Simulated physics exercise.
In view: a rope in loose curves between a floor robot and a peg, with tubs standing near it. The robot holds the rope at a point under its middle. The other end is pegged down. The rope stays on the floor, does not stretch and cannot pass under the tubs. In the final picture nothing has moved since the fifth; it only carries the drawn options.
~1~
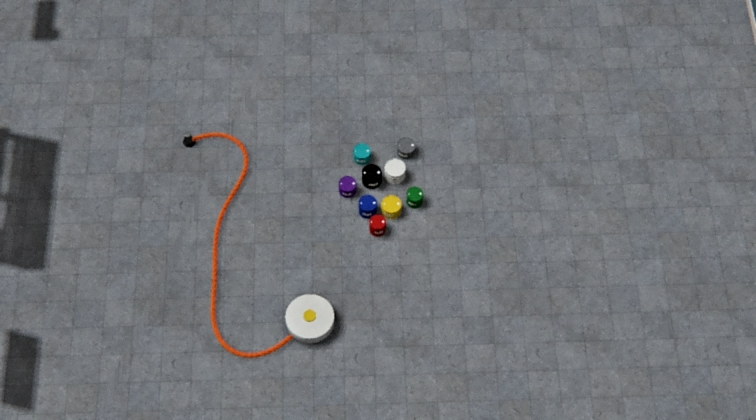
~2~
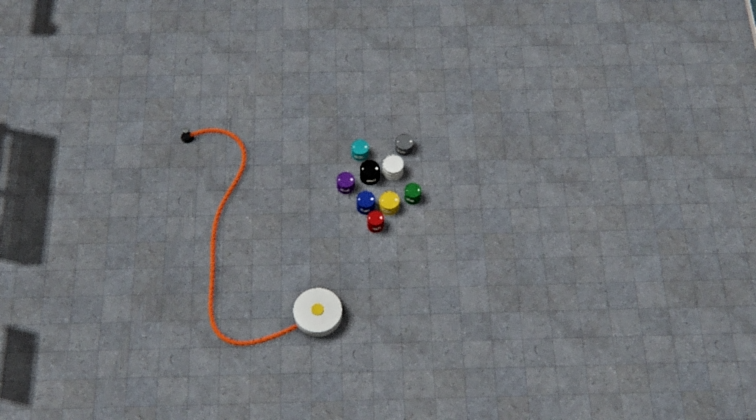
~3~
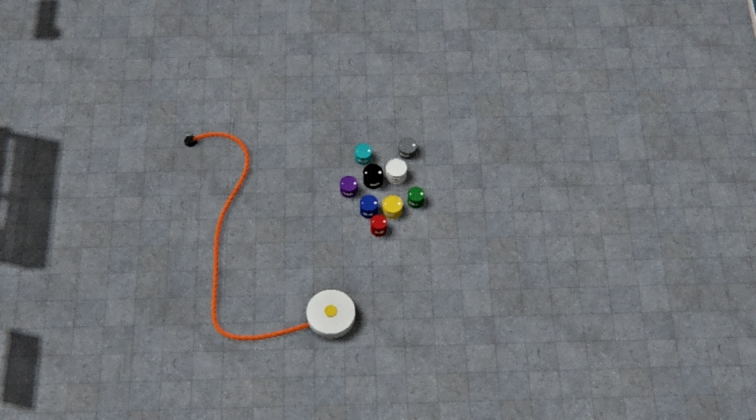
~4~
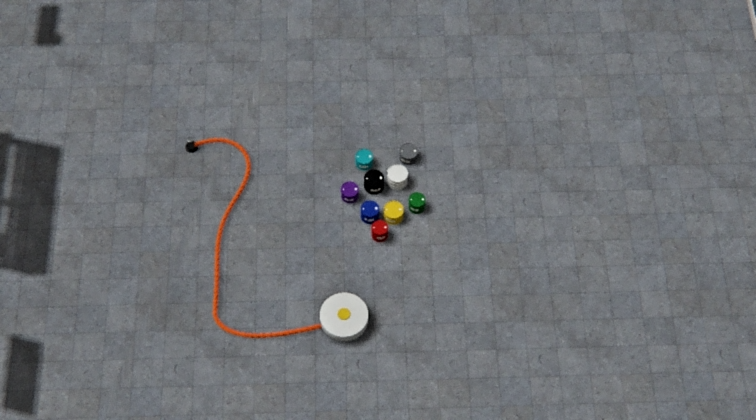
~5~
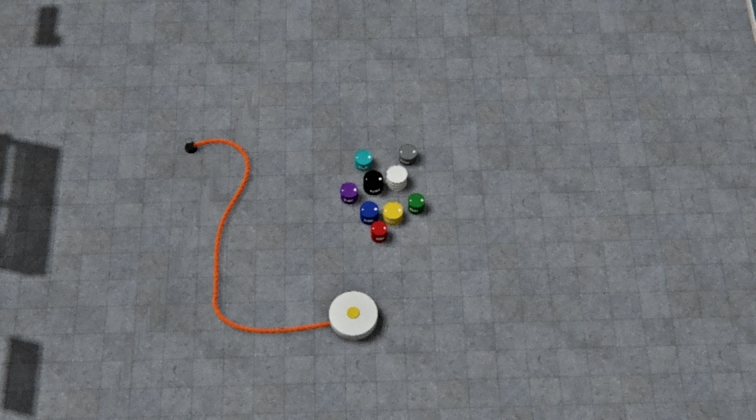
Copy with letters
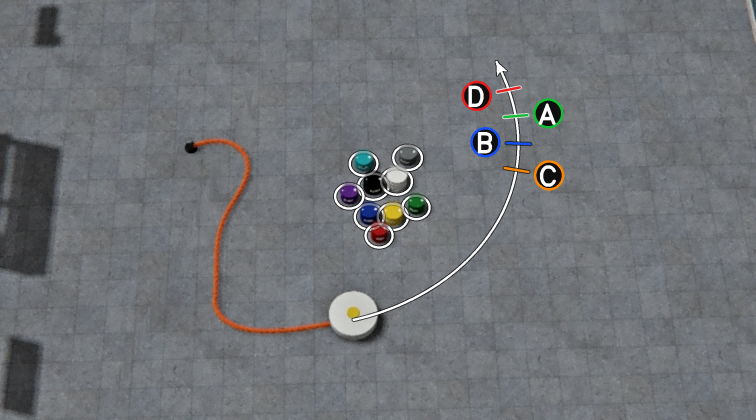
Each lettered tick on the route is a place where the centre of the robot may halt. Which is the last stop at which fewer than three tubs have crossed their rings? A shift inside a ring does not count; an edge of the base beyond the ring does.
It should halt at C.
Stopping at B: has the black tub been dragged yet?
By then, no.
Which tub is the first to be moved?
The red tub.
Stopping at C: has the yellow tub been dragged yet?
No.
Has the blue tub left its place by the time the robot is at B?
Yes.
On the marked copy, A at (516, 116); B at (518, 144); C at (516, 170); D at (509, 90); the route from (354, 320) via (503, 211) to (496, 62).
With C. Early on, robot (436, 282).
Further on, robot (494, 225).
At the end, robot (517, 166); red tub (380, 227); one over the rings.
As for the rest, A has seven over the rings; B has four over the rings; D has nine over the rings.
